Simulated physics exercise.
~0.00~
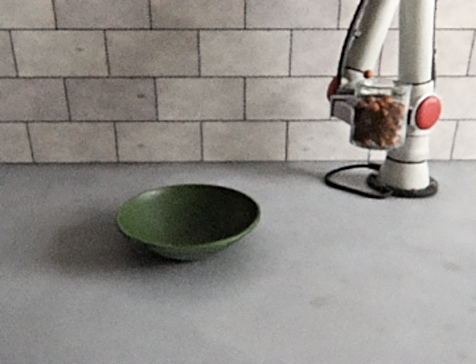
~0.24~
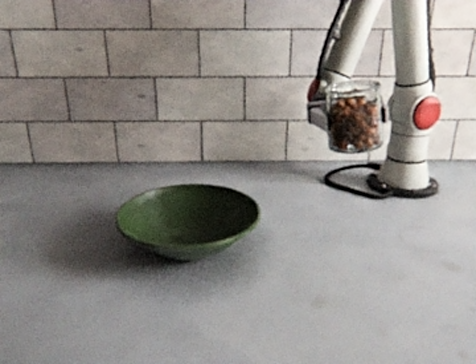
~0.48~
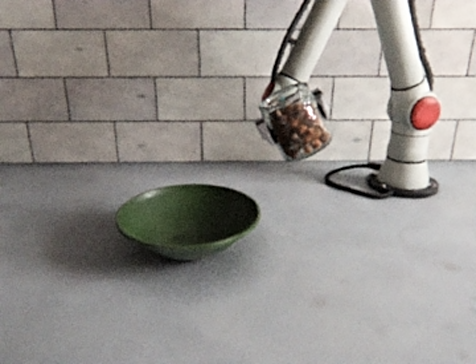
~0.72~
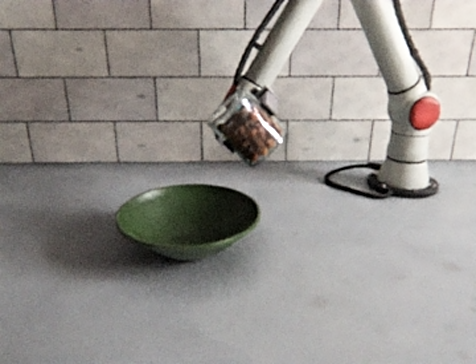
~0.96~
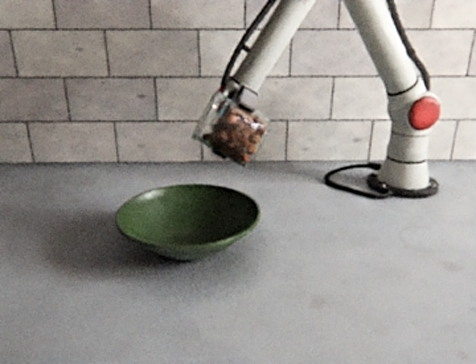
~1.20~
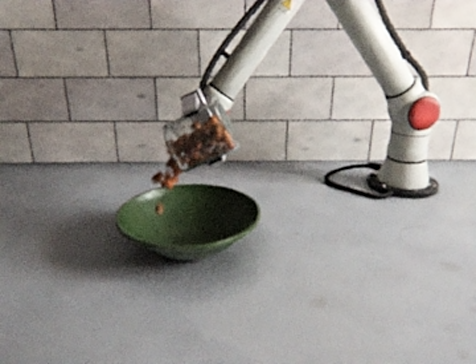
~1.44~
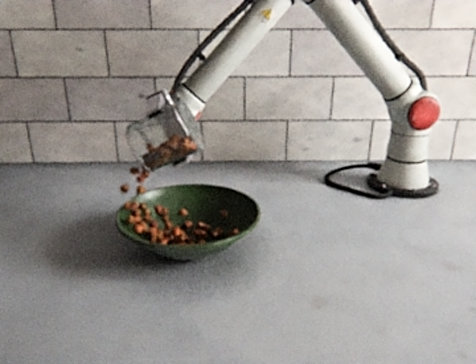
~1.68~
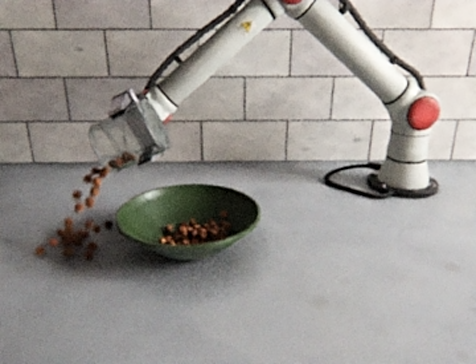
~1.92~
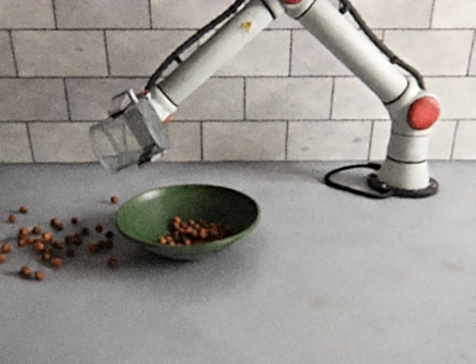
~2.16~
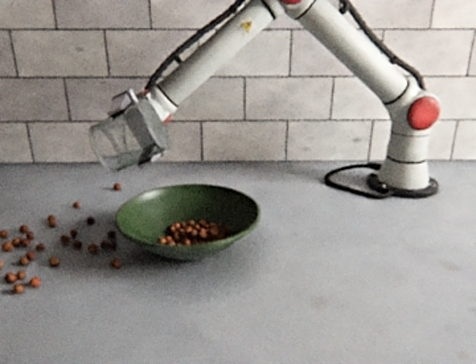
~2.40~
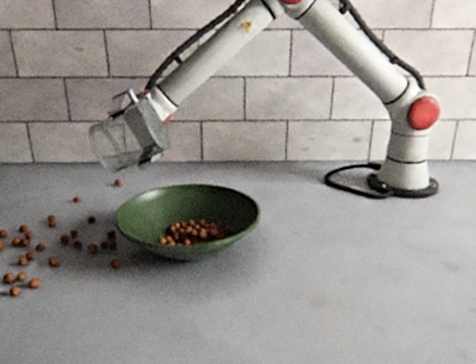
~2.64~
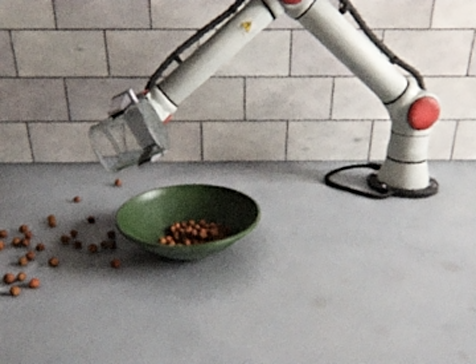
Robot arm carrying a clear beaker of hazelnuts leftward, tipping them into a green bowl, then overshooting and scattering many across the grey table.
